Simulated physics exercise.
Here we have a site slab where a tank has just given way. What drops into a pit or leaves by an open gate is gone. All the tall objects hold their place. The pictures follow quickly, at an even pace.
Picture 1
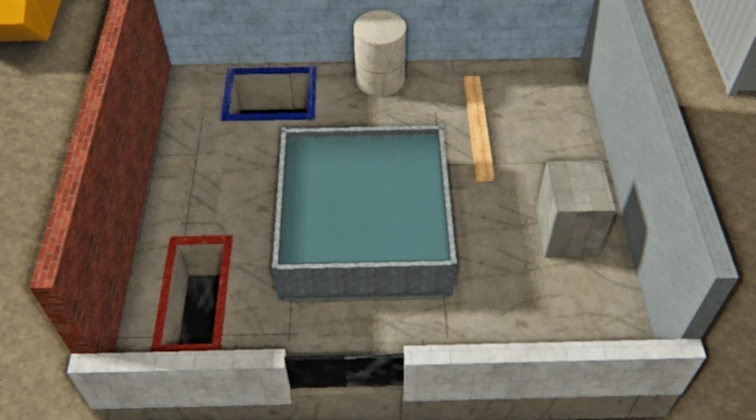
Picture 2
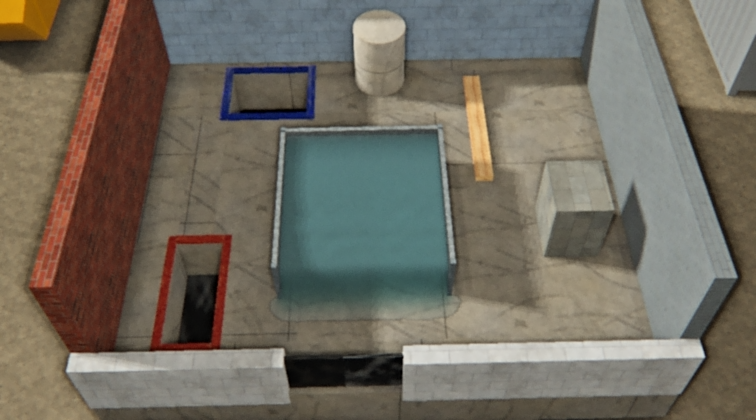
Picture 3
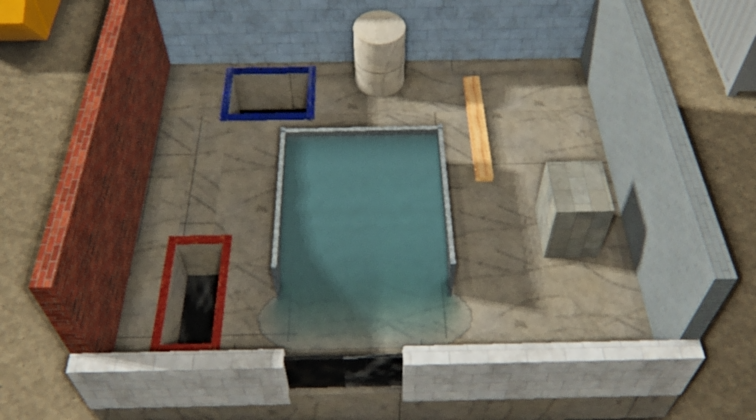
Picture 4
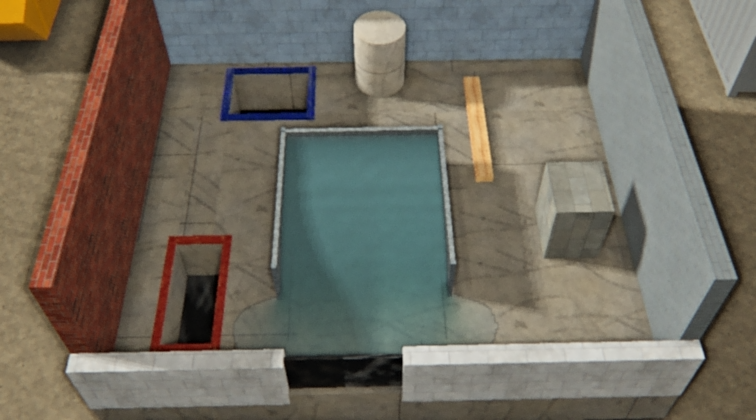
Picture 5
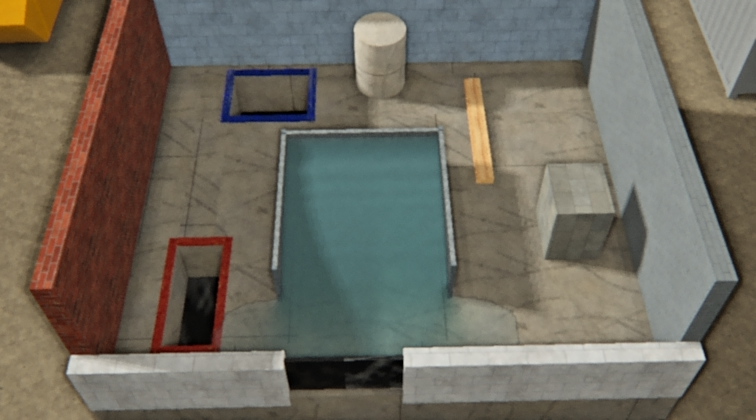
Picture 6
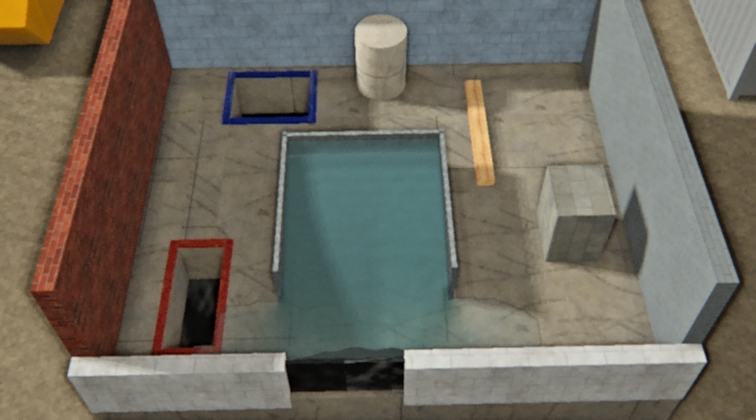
To begin with, a square tank of still blue-green water stands on a walled concrete slab between red-rimmed and blue-rimmed pits. Then its front side is gone and water pours out toward the dark gap in the low white wall, spreading thinly left and right across the floor as the tank's level lowers slightly.
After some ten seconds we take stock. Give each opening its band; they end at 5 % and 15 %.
One by one: The gate takes under 5 %; the blue pit takes under 5 %; the red pit takes over 15 %.
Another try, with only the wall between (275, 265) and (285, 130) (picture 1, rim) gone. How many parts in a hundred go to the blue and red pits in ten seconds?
Roughly, in per cent: Blue 14, red 55.
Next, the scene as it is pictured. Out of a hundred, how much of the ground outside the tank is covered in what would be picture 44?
Roughly 80 per cent.
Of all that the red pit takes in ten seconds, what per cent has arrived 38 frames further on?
About 80 per cent.
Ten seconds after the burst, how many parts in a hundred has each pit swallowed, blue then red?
In turn 0 and 30 per cent.
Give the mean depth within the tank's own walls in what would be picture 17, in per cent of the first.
I make it 36 per cent.
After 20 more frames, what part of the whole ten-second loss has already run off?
Close to 50 %.
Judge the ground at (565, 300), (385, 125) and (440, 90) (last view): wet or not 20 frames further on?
As listed: Flooded, clear, not flooded.
A moment on, water covers 20 % of the floor; the gate 0 %, the blue pit 0 %, the red pit 0 %.
Next, water covers 30 % of the floor; the gate 0 %, the blue pit 0 %, the red pit 4 %.
Then, water covers 55 % of the floor; the gate 0 %, the blue pit 0 %, the red pit 14 %.
Later, water covers 80 % of the floor; the gate 0 %, the blue pit 0 %, the red pit 23 %.
In the end, water covers 90 % of the floor; the gate 0 %, the blue pit 1 %, the red pit 29 %.
